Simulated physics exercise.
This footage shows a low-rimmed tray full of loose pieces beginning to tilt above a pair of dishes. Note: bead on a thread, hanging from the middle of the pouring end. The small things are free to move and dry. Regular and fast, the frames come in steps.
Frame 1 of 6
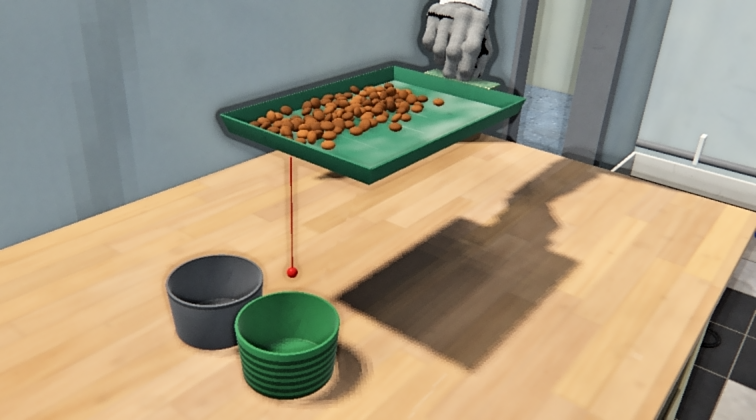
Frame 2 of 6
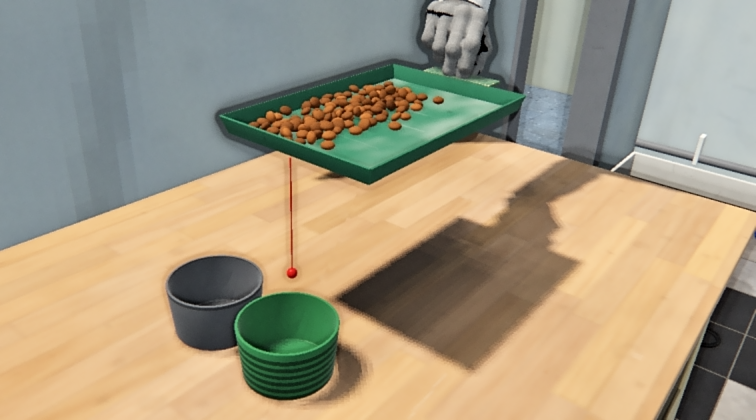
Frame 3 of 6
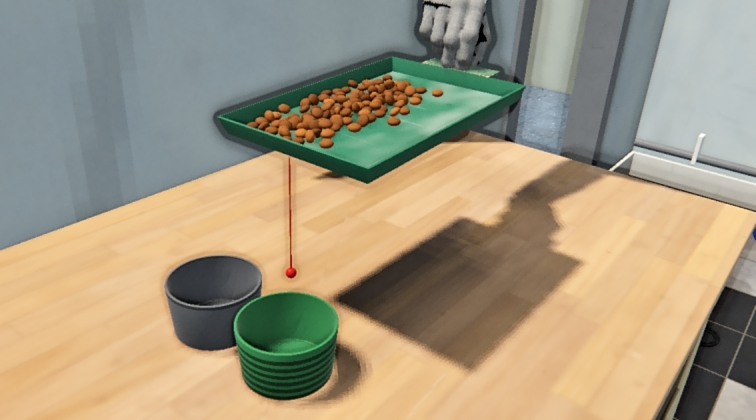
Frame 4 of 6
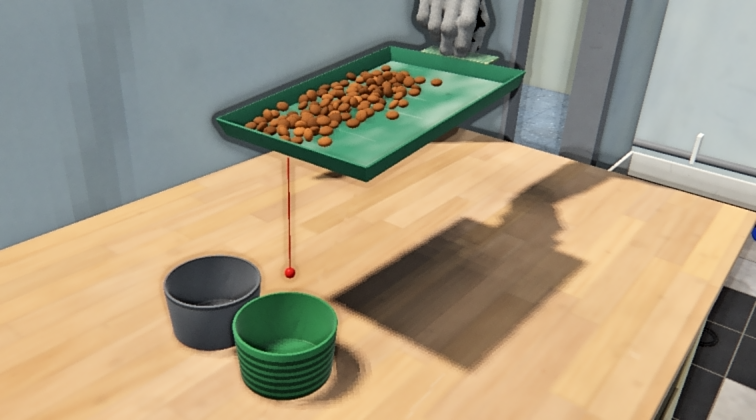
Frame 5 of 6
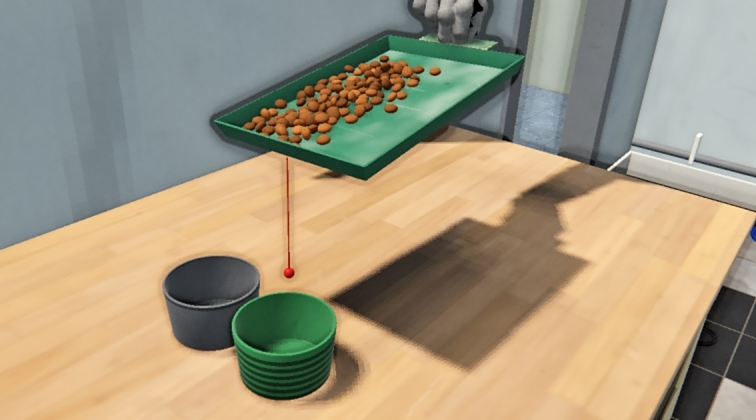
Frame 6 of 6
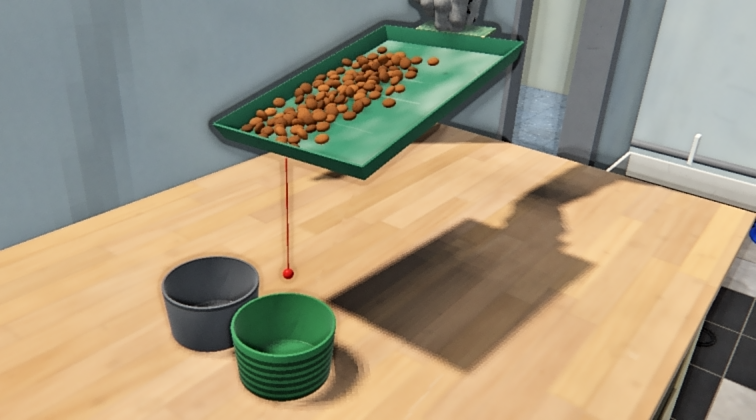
On a wooden tabletop beside a grey-blue wall, a grey dish and a green dish sit below a green tray of brown kibble, which a grey mechanical hand gradually tilts slightly, its far side rising as a red bead hangs beneath.
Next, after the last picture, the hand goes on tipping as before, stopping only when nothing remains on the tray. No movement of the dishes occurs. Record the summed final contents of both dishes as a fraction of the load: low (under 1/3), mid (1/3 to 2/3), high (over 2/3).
Recorded: High.
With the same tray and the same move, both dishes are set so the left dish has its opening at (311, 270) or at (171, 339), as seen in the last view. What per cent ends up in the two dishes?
I'd say about 0 percent, followed by about 0 percent.
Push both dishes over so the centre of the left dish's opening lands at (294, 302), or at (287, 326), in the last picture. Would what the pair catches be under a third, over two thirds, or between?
Try 1 - under a third; try 2 - less than a third.
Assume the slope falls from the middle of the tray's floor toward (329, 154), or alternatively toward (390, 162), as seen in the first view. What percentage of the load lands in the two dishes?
70 % then 20 %, roughly.
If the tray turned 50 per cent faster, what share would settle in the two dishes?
It would be some 80 in a hundred.
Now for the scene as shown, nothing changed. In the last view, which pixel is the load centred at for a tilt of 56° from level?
Around (265, 110).
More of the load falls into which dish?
It's the left that ends up holding more.
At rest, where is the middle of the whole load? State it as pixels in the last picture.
I'd say the middle ends up at about (215, 319).
Soon, tray tipped steeply; nearly all on the tray; a stray few in the air.
A while on, tray tipped right over; about a quarter on the tray; a stray few in the right dish; about half in the left dish; a small part outside both; about a quarter in the air.
Towards the end, tray tipped past a quarter turn; a small part in the right dish; most in the left dish; a small part outside both.
Finally, tray tipped past a quarter turn; a small part in the right dish; most in the left dish; a small part outside both.
